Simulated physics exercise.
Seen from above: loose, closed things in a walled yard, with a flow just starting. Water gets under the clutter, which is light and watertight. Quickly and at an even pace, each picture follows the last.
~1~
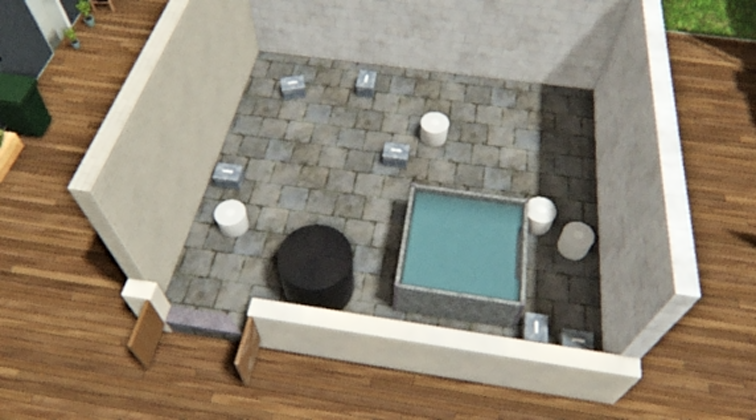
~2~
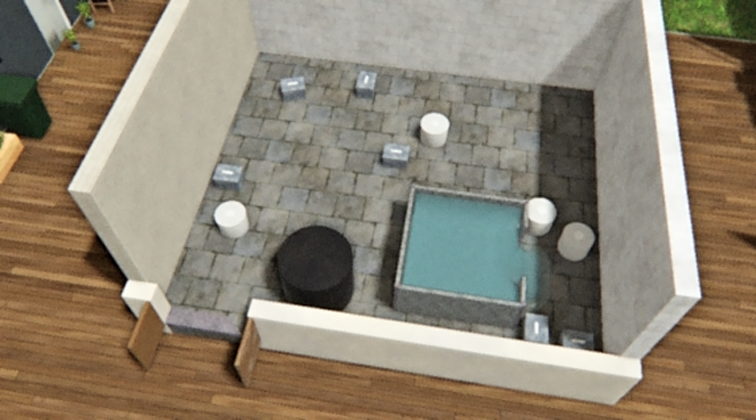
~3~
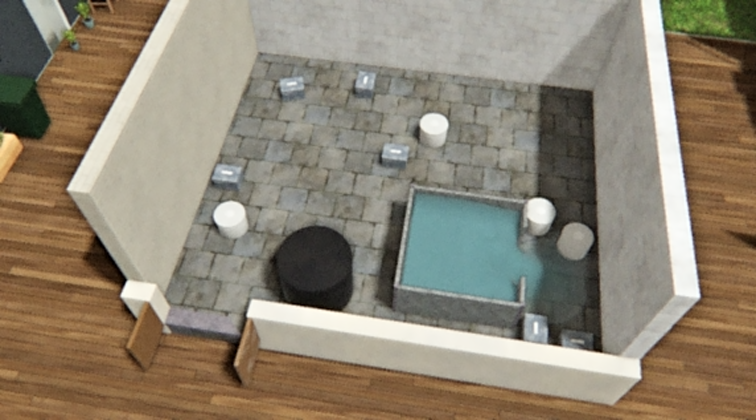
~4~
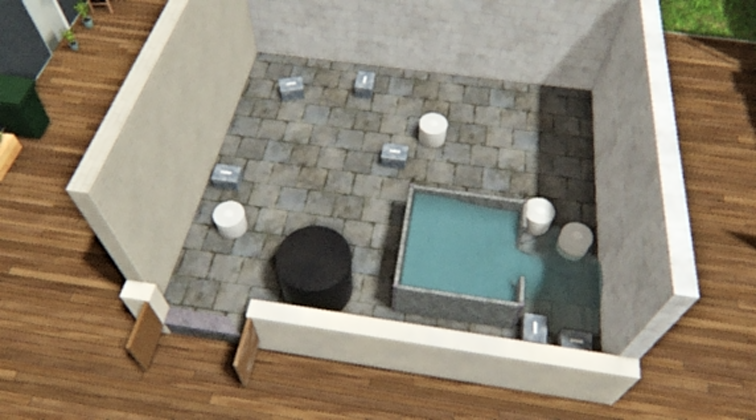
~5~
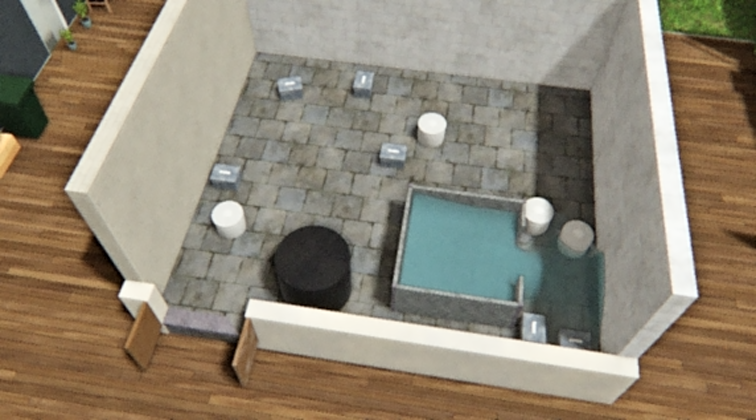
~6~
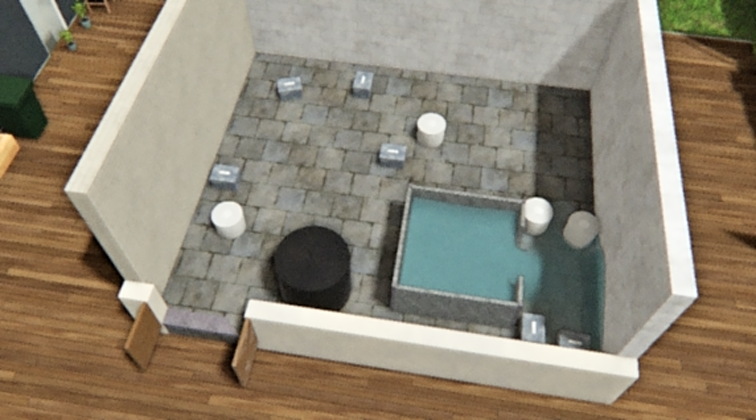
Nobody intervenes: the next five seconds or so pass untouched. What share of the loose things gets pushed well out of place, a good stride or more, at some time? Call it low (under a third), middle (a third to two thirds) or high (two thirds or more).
Low.
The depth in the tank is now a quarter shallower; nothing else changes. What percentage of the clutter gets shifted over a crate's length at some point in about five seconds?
Close to 10 %.
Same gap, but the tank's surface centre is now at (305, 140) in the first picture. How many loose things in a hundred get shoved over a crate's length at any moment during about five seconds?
I'd put it close to 60 percent.
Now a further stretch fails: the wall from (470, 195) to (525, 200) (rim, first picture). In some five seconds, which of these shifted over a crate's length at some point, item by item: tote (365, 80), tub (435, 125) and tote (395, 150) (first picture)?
Lab note - in sequence: Made it that far; made it that far; never that far.
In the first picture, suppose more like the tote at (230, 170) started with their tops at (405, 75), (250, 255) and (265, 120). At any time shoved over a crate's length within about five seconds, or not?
Shoved clear, stays put, stays put.
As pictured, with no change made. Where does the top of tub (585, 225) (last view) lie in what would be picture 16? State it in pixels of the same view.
It ends up close to (546, 100).
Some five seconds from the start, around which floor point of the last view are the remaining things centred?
Centre of the remaining clutter: Around (383, 183).
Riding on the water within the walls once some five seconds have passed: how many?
Tally: 2.
A moment on, 1 of 10 are well off their spots; 0 afloat.
Next, 1 of 10 are well off their spots; 2 afloat.
Later, 1 of 10 are well off their spots; 3 afloat.
In the end, 2 of 10 are well off their spots, and 2 have been at some point; 2 afloat.
